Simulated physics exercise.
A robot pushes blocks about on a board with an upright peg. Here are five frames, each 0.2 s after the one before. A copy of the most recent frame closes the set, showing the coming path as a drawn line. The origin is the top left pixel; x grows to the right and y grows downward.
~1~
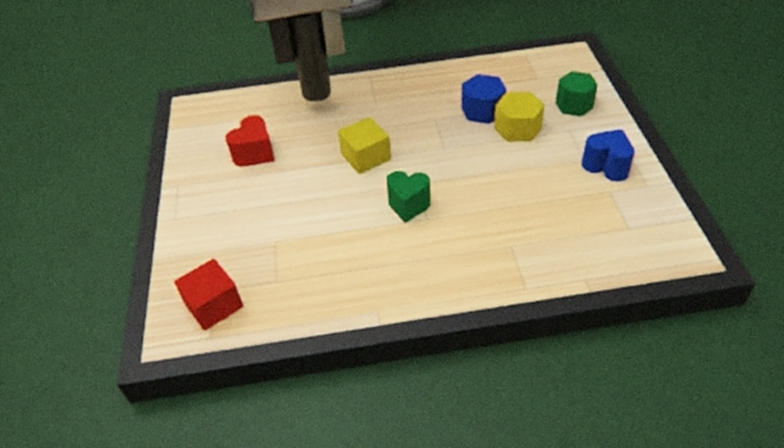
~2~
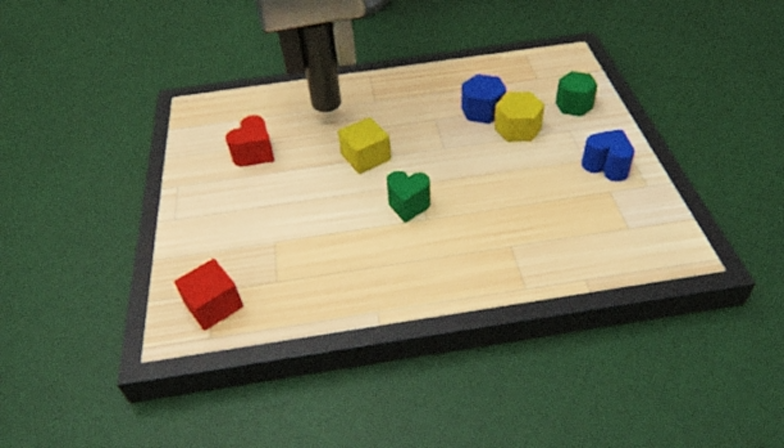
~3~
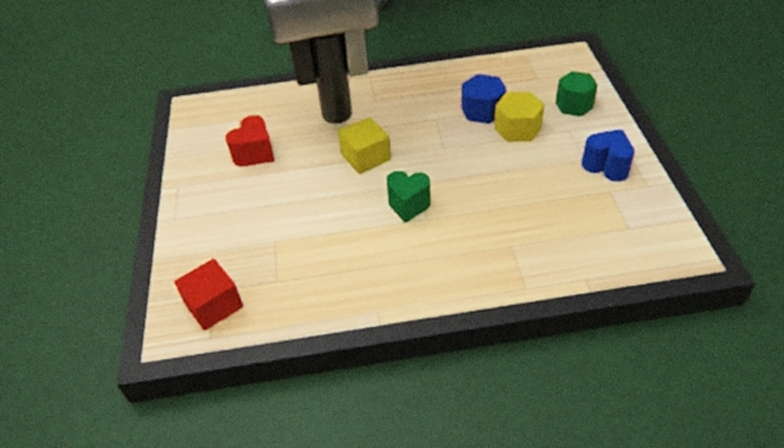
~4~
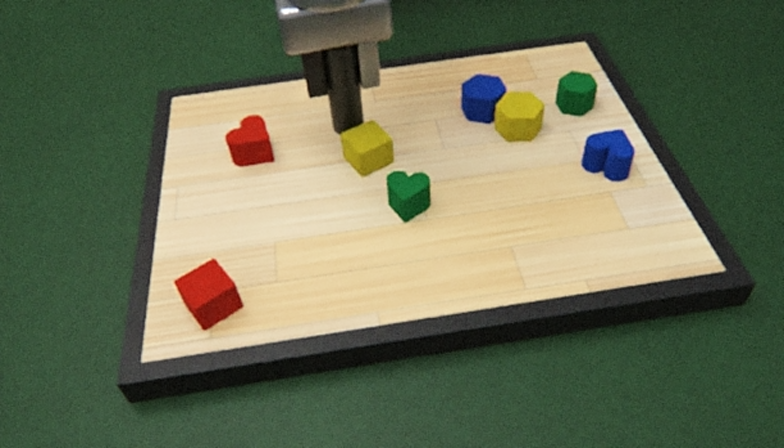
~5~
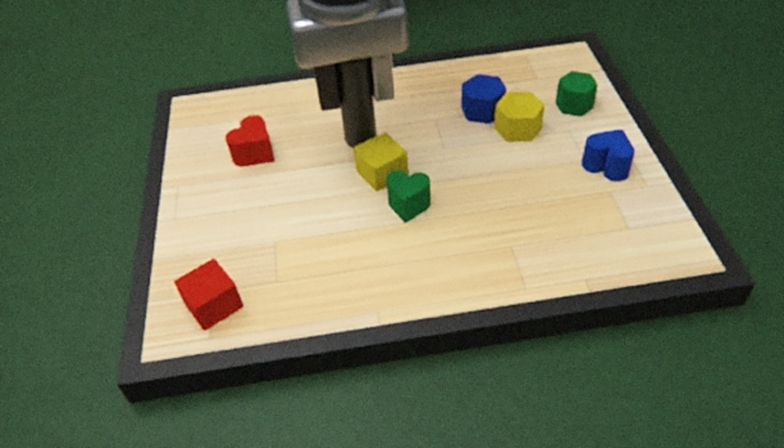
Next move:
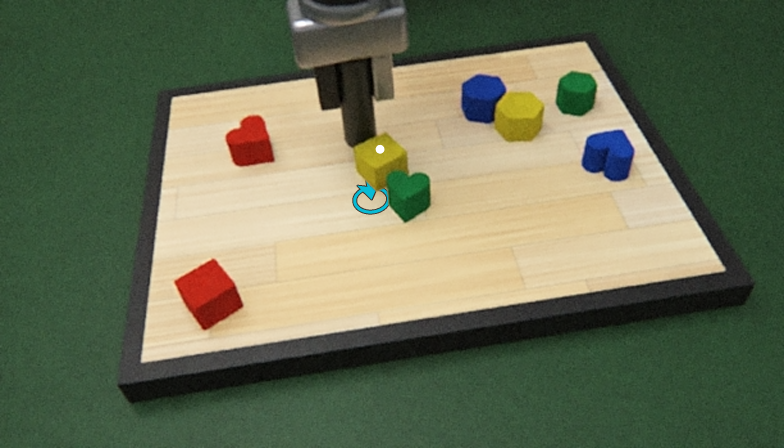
A robot arm moves its peg toward the yellow block and pushes it beside the green heart.
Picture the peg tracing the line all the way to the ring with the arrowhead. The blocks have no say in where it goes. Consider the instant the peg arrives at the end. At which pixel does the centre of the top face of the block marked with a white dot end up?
Put as a pixel place, it's (399, 193).
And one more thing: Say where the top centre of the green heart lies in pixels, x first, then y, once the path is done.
Close to (436, 202).
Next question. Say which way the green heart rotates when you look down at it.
Verdict: Counterclockwise.
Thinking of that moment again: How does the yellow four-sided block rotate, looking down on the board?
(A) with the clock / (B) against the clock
That would be B.
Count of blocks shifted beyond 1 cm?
Two blocks, no more.
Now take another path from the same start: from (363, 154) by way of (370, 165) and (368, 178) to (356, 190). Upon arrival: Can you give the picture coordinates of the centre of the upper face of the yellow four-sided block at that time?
The middle of its upper face will lie at (388, 177).
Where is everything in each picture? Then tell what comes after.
The first picture shows lower end of the peg at (317, 93), tops of blocks, yellow four-sided block at (363, 133), green heart at (407, 182).
The second picture shows peg at (327, 103), blocks as before.
The third picture shows peg at (337, 115), blocks as before.
The fourth picture shows peg at (349, 126), yellow four-sided block at (366, 136).
The fifth picture shows peg at (361, 139), yellow four-sided block at (380, 149), green heart at (407, 182).
The drawn path runs straight from (363, 154) to (372, 200); the dot is on the yellow four-sided block.
What follows on the original path. Halfway along, peg at (365, 162); yellow four-sided block at (389, 171); green heart at (419, 191), turned 30° anticlockwise.
At the end, peg at (370, 185); yellow four-sided block at (399, 193), turned 25° anticlockwise; green heart at (436, 202), turned 65° anticlockwise.
